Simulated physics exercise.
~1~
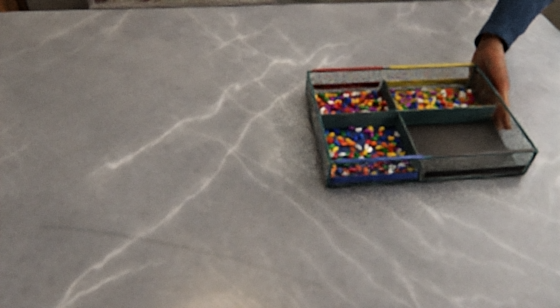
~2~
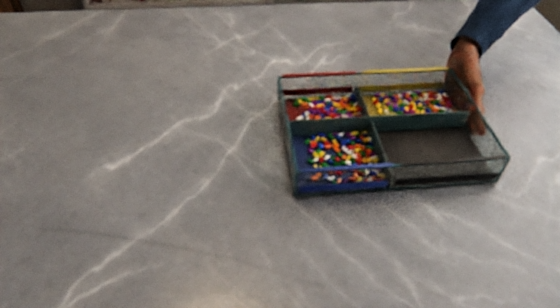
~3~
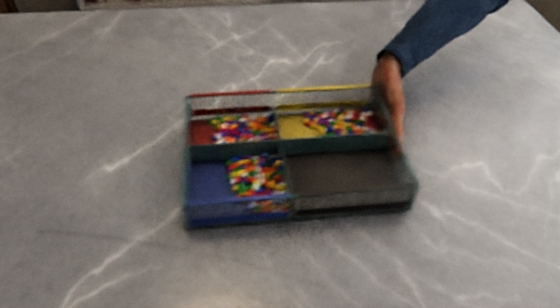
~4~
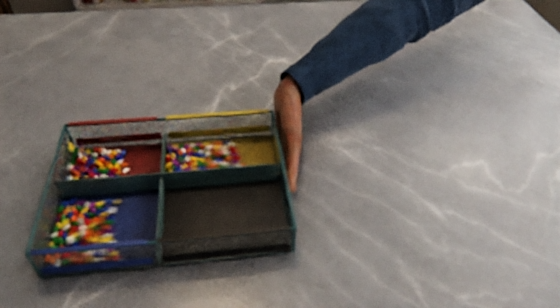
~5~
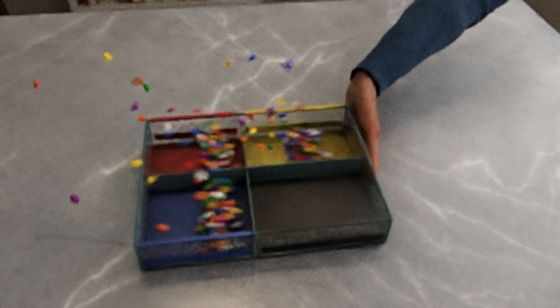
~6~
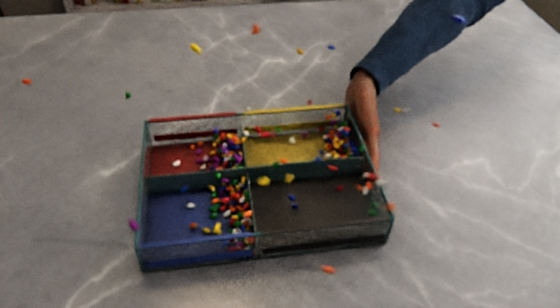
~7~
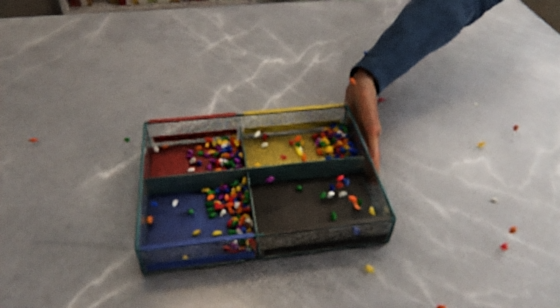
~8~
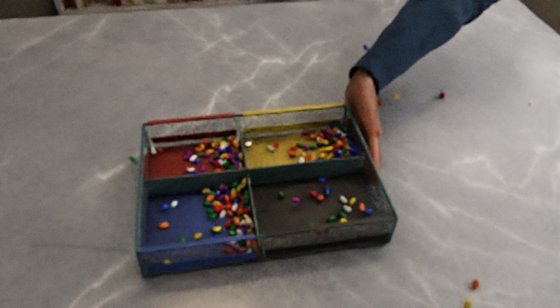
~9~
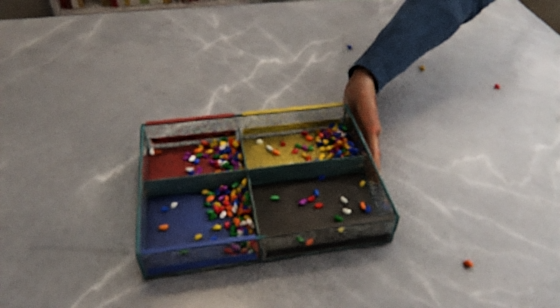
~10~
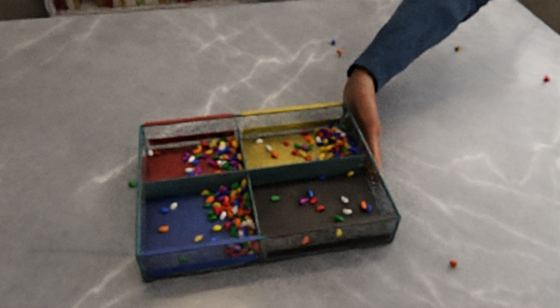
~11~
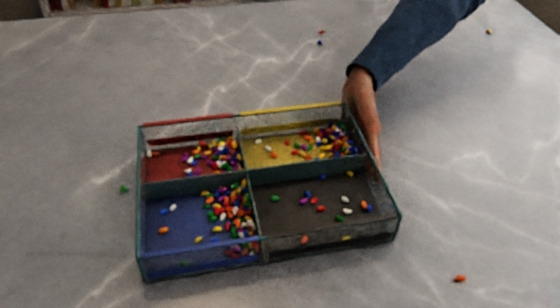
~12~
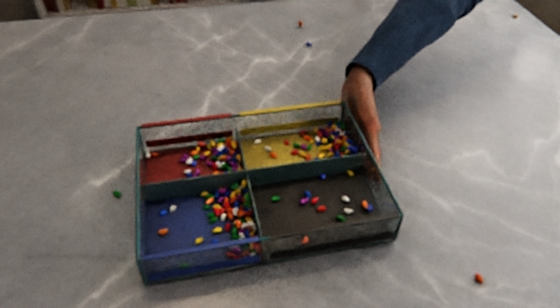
A clear-sided tray with four compartments, floored in red, yellow, blue and black, sits on a grey marbled tabletop, seen from above at an angle. Colourful jelly beans fill the red, yellow and blue sections, while the black one at the lower right is empty. A hand in a dark blue sleeve grips the right side and slides the tray far to the left, then part of the way back right. Beans bunch up and fly out, some landing in the black section. The tray stops, with most beans still inside and a few scattered across the table.
